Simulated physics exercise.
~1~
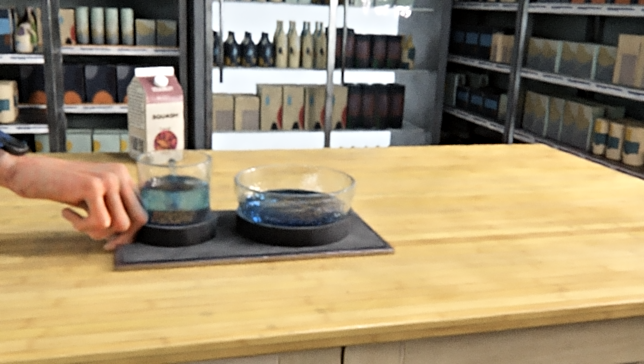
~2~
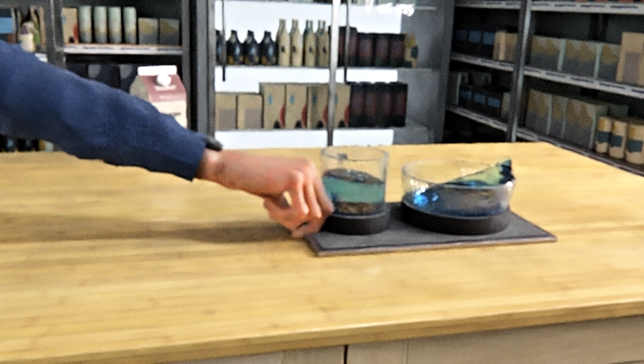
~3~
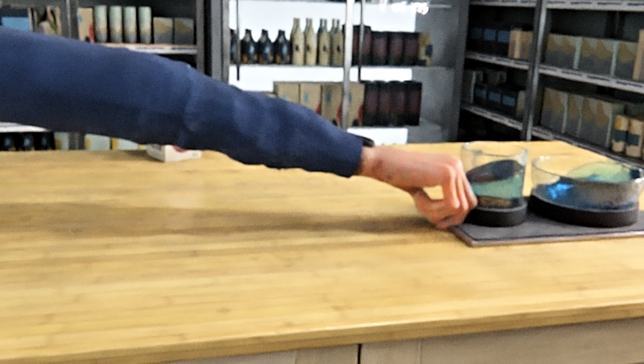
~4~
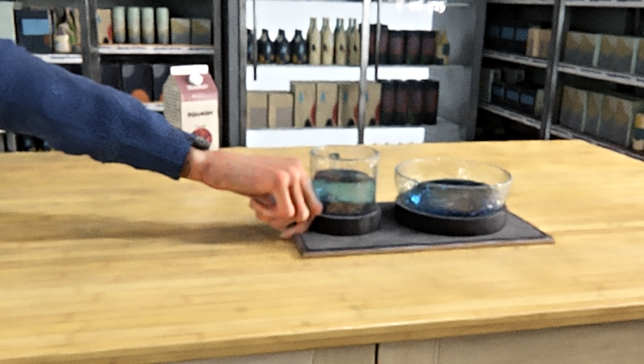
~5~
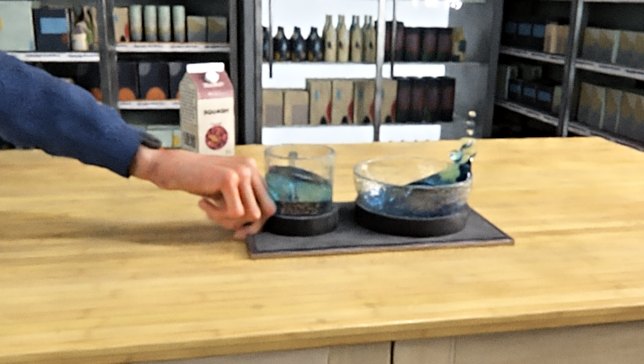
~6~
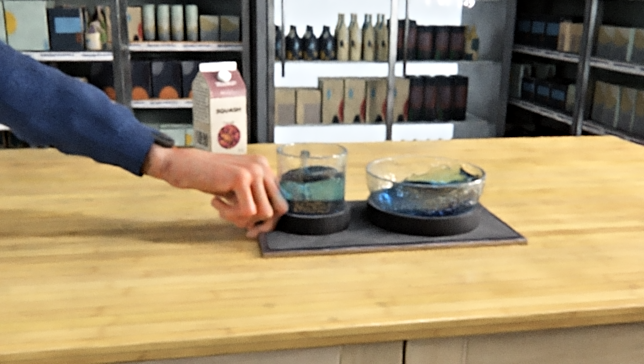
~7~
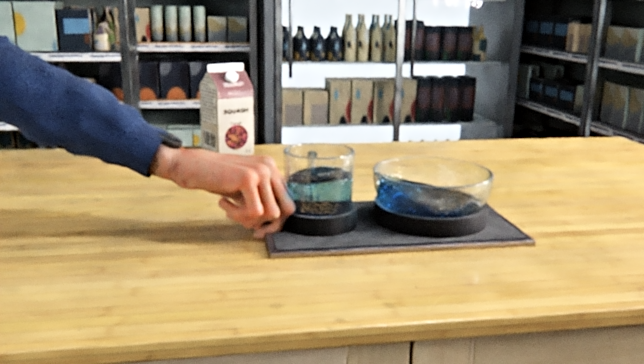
To begin with, a hand grips the left end of a dark tray on a wooden counter, where a clear cup and a wider round glass bowl of bluish water sit in black holders. The hand pushes the tray quickly to the right, and the water tilts and sloshes in both vessels. It then reverses and draws the tray back to the left, as water in the bowl leaps above the right rim. The tray slows and stops, with the hand still on it. At the end, both vessels stand upright in their holders, the water still rocking a little.
